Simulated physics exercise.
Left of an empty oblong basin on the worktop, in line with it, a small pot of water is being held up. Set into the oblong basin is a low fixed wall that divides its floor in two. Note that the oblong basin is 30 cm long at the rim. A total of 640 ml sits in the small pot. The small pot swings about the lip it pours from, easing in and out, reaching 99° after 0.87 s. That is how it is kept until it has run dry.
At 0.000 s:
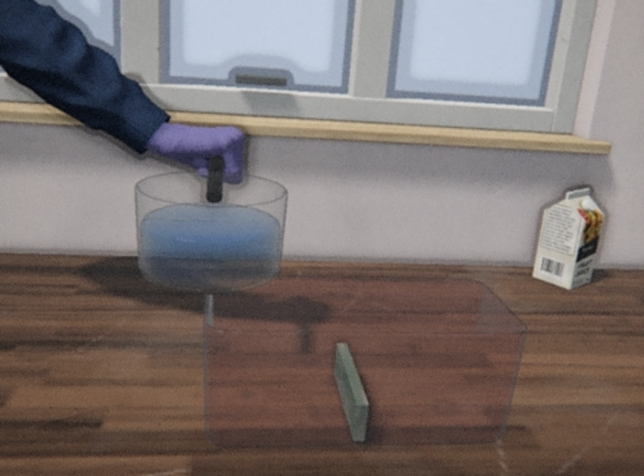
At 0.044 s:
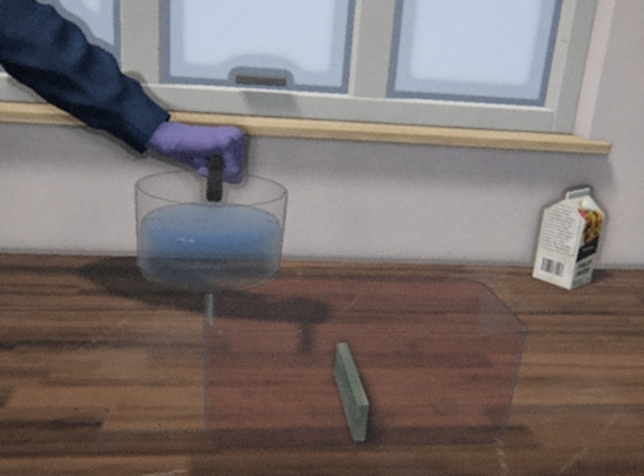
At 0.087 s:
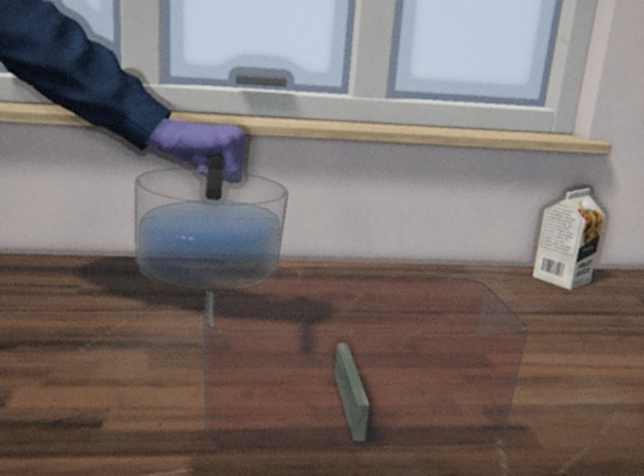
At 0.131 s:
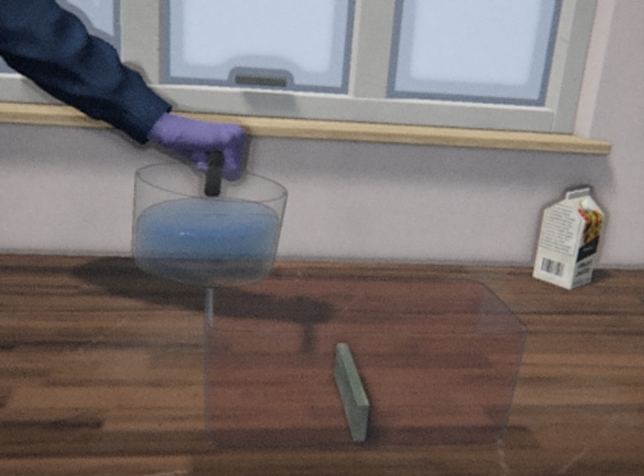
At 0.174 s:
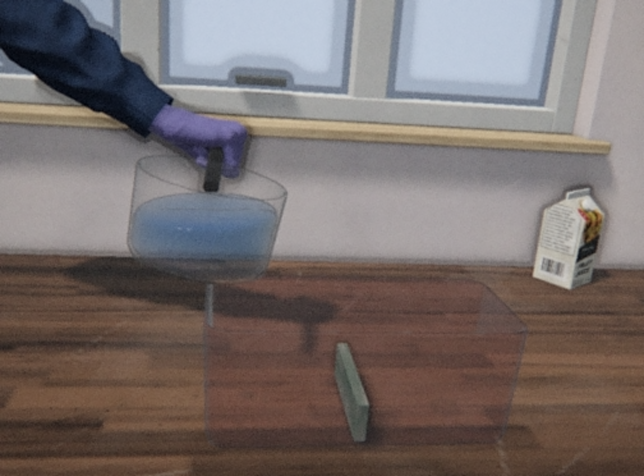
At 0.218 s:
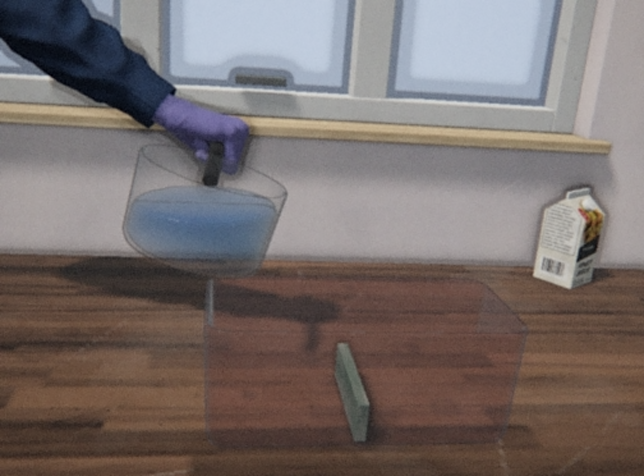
Purple-gloved hand gradually tilting a clear pot of blue water to the right beside an empty transparent basin on a wooden worktop.
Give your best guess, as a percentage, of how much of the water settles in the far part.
I would say 83 per cent of it settles there.
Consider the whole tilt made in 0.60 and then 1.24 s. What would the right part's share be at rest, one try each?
Try 1: Approx. 70 %; try 2: Approx. 85 %.
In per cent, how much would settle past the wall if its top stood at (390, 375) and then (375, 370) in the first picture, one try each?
Try 1: 30 %; try 2: 55 %.
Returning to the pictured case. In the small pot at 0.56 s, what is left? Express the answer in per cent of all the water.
Remaining: Near 76 % of the total.
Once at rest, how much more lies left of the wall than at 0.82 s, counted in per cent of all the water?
Close to 12% of the whole.
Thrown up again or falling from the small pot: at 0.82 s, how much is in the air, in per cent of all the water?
26 per cent, roughly.
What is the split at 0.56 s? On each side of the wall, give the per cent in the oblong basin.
I'd say some 0 in a hundred on the left and 0 on the right.
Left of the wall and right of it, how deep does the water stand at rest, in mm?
Left 6 mm, right 28 mm.
Then, 0.56 s in, the tilt is 72° and 75 per cent is still to pour, 0 is left of the wall and 0 right of it.
Then, 0.82 s in, the tilt is 98° and 17 per cent is still to pour, 4 is left of the wall and 53 right of it.
Then, 1.08 s in, the tilt is 99° and 2 per cent is still to pour, 13 is left of the wall and 79 right of it.
Then, 1.37 s in, the tilt is 99° and 0 per cent is still to pour, 16 is left of the wall and 83 right of it.
Finally, 16 per cent lies left of the wall, 83 right of it and 1 outside.
